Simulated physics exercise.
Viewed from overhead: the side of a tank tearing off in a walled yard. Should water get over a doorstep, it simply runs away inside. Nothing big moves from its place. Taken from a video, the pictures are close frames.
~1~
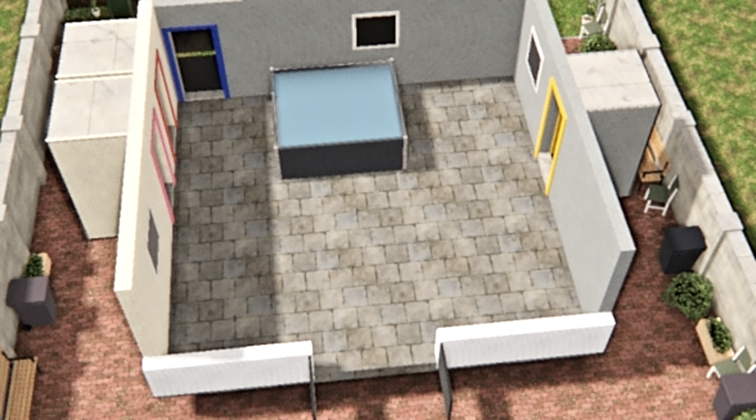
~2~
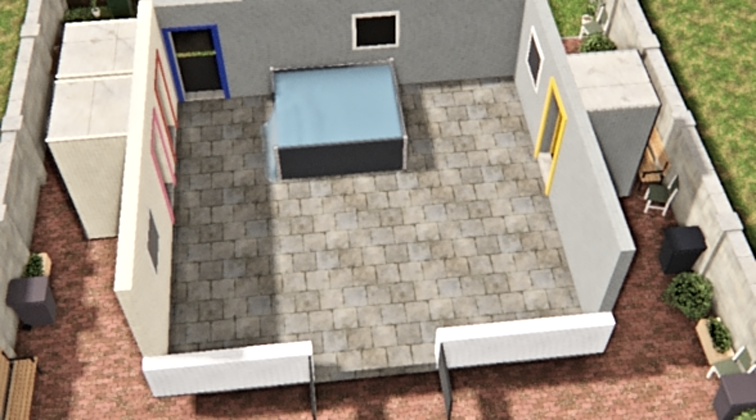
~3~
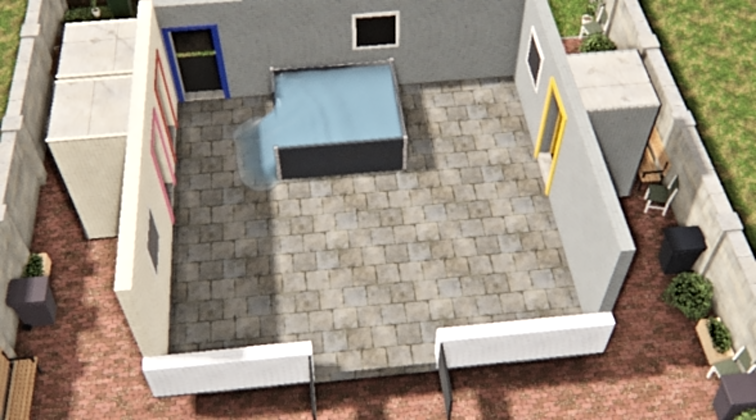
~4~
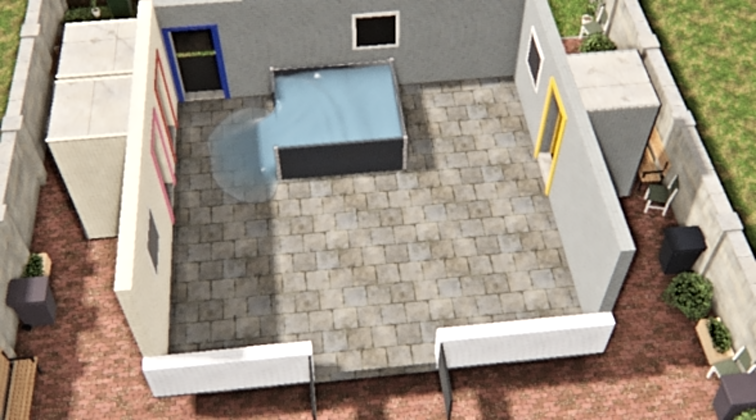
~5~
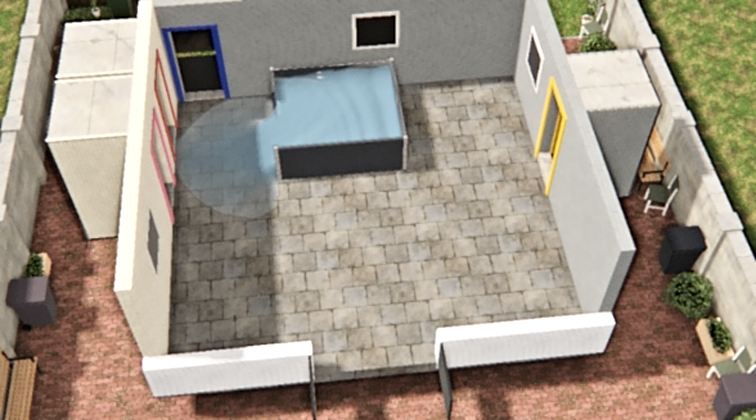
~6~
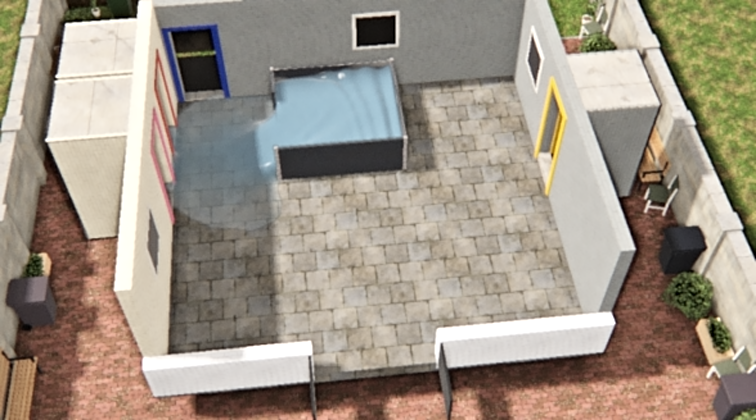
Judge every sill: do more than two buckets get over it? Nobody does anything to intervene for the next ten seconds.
Verdict: Pink door - more than two get over; yellow door - two or fewer get over; blue door - more than two get over; red door - more than two get over.
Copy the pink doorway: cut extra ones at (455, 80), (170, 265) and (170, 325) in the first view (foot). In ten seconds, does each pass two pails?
Taking the new doors in the order given: The first comes up short, the second tops it, the third tops it.
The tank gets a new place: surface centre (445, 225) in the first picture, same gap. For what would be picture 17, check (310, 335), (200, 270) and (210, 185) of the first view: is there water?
Taking the three spots in that order, I'd say drenched, then drenched, then drenched.
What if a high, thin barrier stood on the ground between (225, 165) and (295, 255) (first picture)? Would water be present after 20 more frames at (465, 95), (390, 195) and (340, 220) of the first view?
Taking the points in turn, they are high and dry, inundated and inundated.
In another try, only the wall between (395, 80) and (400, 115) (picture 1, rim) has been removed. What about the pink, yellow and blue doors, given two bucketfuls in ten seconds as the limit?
The pink one remains below, the yellow one exceeds the limit, and the blue one remains below.
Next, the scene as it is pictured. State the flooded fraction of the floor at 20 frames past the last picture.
Near 35 in a hundred.
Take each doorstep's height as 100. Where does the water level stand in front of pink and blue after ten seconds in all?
The first is near 100 per cent, the second near 310 per cent.
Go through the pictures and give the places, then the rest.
The first frame shows the open tank at (336, 105) is whole and still.
In the second frame, the front is at (276, 182), out from the gap at (278, 138).
In the third frame, water pours out at (279, 140) and has run to (256, 188).
In the fourth frame, the front is at (210, 142), out from the gap at (279, 142).
In the fifth frame, the front is at (176, 151), out from the gap at (279, 142).
In the sixth frame, the front is at (174, 202), out from the gap at (279, 142).
A moment on, water covers 20 % of the floor; the pink door over two buckets in, the yellow door not reached, the blue door under two buckets in, the red door far over two buckets in.
Next, water covers 25 % of the floor; the pink door far over two buckets in, the yellow door not reached, the blue door far over two buckets in, the red door far over two buckets in.
Then, water covers 35 % of the floor; the pink door far over two buckets in, the yellow door not reached, the blue door far over two buckets in, the red door far over two buckets in.
Later, water covers 60 % of the floor; the pink door far over two buckets in, the yellow door not reached, the blue door far over two buckets in, the red door far over two buckets in.
In the end, water covers 85 % of the floor; the pink door far over two buckets in, the yellow door wet at the sill, nothing in, the blue door far over two buckets in, the red door far over two buckets in.
